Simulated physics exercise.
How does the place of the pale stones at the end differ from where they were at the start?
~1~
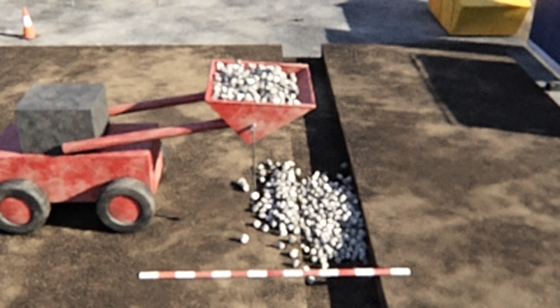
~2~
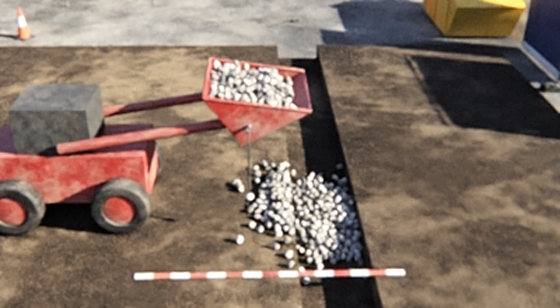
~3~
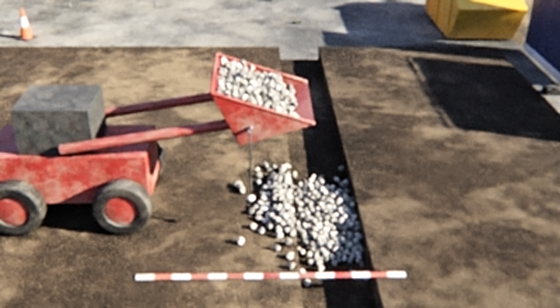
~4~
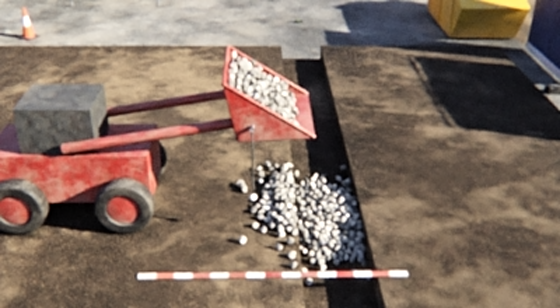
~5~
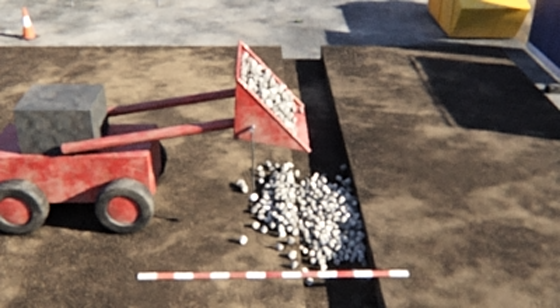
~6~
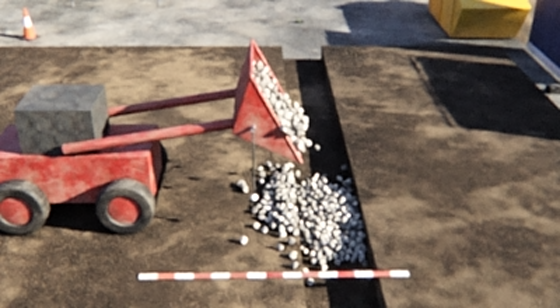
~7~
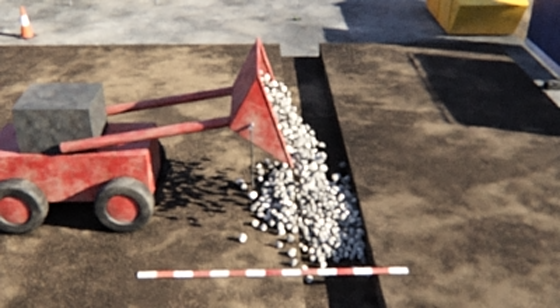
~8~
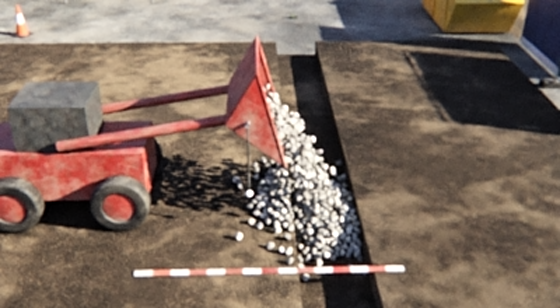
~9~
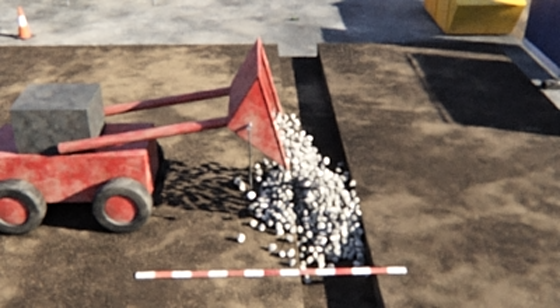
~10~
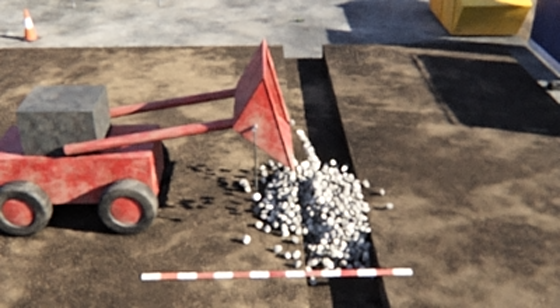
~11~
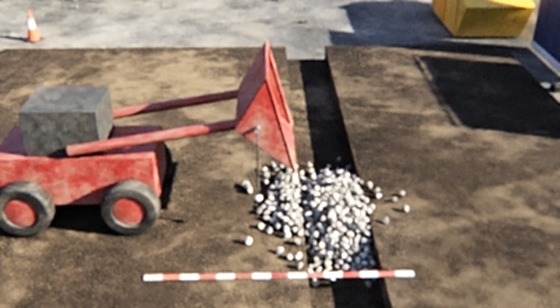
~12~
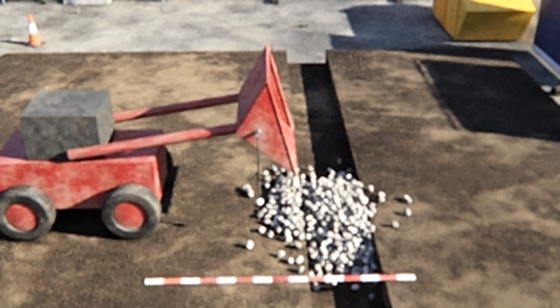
At the start, some of the stones sit up in the loader's raised bucket and the rest lie in a heap below it. At the end, the bucket is empty and the stones all lie lower down and farther right overall, in one wider heap at the trench.
Beside a dark trench, a red loader tips its bucket and empties pale stones onto a heap.
